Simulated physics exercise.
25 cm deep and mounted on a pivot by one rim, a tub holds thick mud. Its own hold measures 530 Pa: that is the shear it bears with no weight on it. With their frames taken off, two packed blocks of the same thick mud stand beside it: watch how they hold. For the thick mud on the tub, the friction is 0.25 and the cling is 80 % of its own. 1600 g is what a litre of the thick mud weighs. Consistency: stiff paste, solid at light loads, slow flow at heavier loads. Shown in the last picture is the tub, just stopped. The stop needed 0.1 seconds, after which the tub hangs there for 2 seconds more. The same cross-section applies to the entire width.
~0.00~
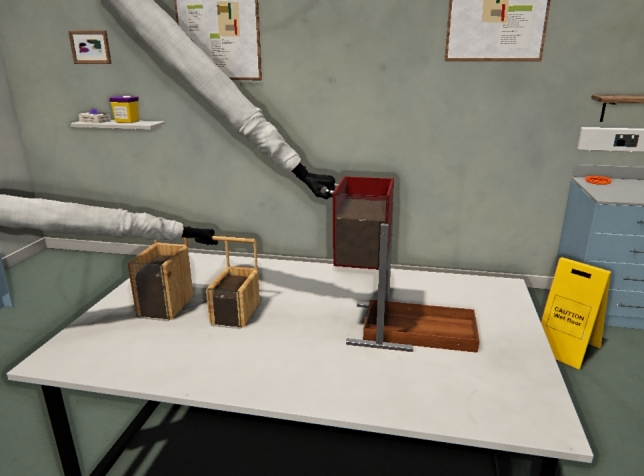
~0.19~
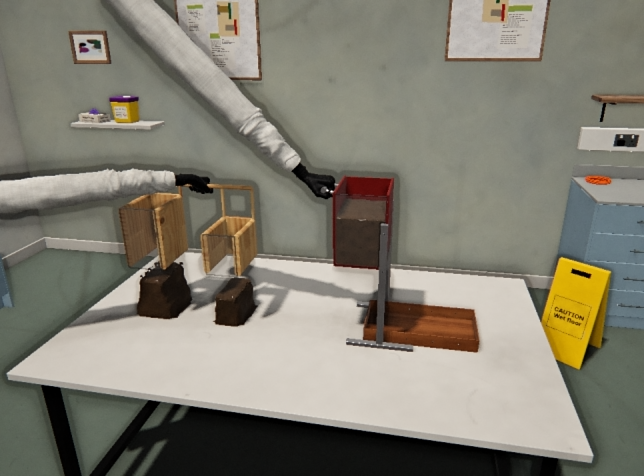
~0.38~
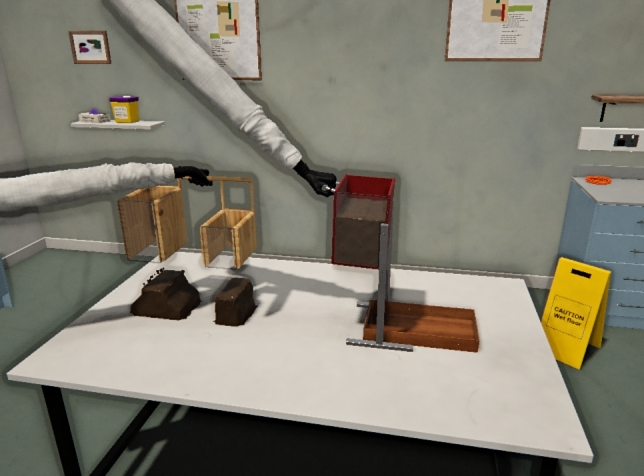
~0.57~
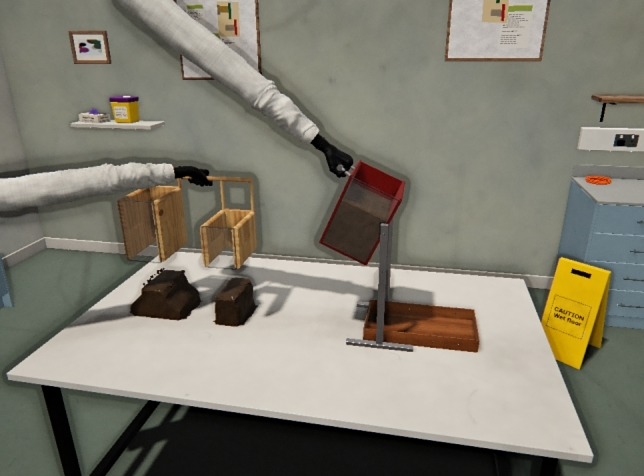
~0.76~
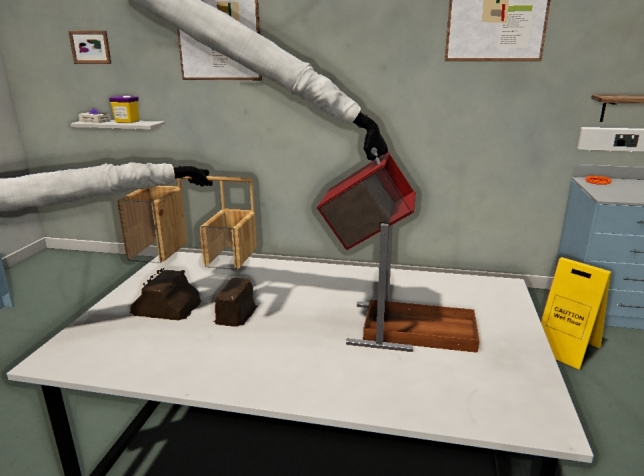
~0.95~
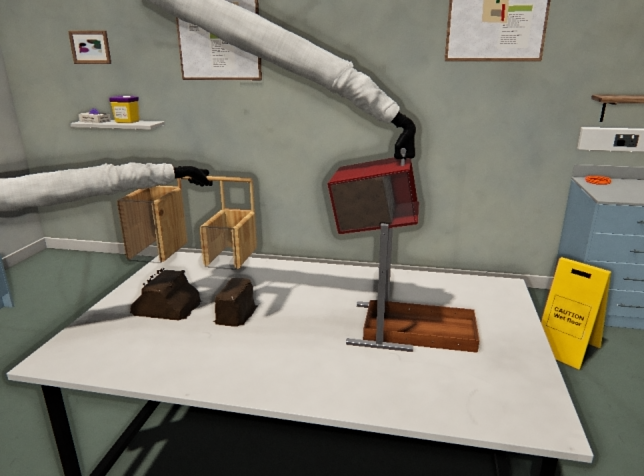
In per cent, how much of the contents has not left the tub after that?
Expect about 100 out of 100.
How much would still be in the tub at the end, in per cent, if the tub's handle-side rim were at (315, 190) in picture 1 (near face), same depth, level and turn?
In that case close to 95 %.
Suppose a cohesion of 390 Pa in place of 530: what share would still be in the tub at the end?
About 100 per cent.
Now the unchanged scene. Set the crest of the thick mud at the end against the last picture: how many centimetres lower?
About 0 cm.
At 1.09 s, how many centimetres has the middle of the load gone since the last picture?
Measured shift, roughly 0 cm.
After 1.09 s, the tub is at 78 degrees and holds 100 %.
After 1.26 s, the tub is at 78 degrees and holds 100 %.
After 1.43 s, the tub is at 78 degrees and holds 100 %.
After 1.60 s, the tub is at 78 degrees and holds 100 %.
After 2.95 s, the tub is at 78 degrees and holds 100 %.
